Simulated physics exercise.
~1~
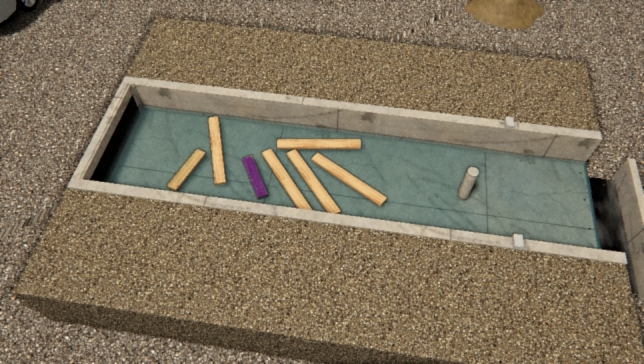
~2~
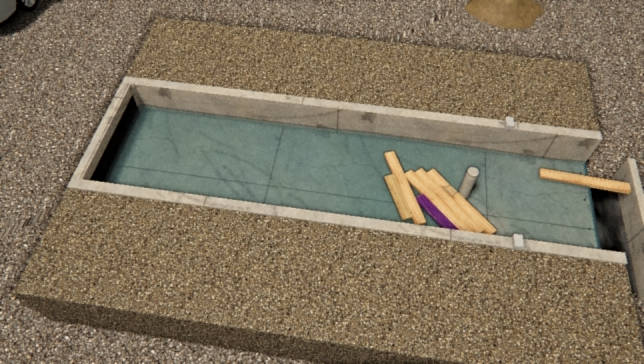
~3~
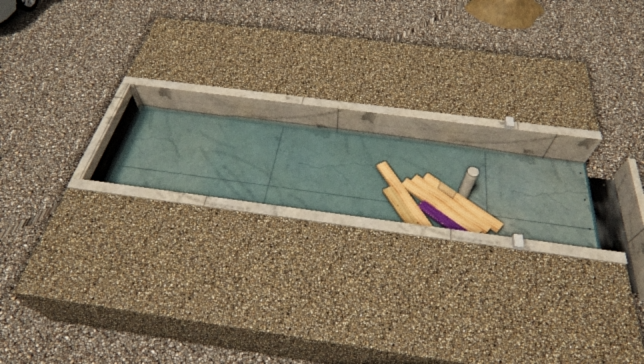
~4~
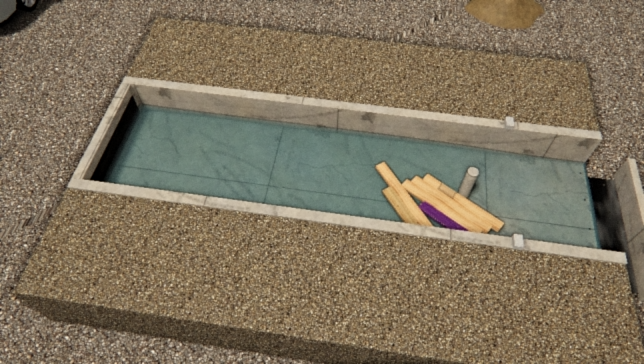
Several tan planks and one purple board float in the left and middle parts of a shallow, water-filled concrete channel, seen from above at an angle, with gravel banks on both sides and a short grey post standing toward the right. They drift right together, and most bunch up beside the post against the near wall, the purple board among them. One tan plank travels on alone to the opening at the right end and then drops out of sight. The jammed pieces shift and turn slightly, then rest, with the purple board still held short of the white bank marks.
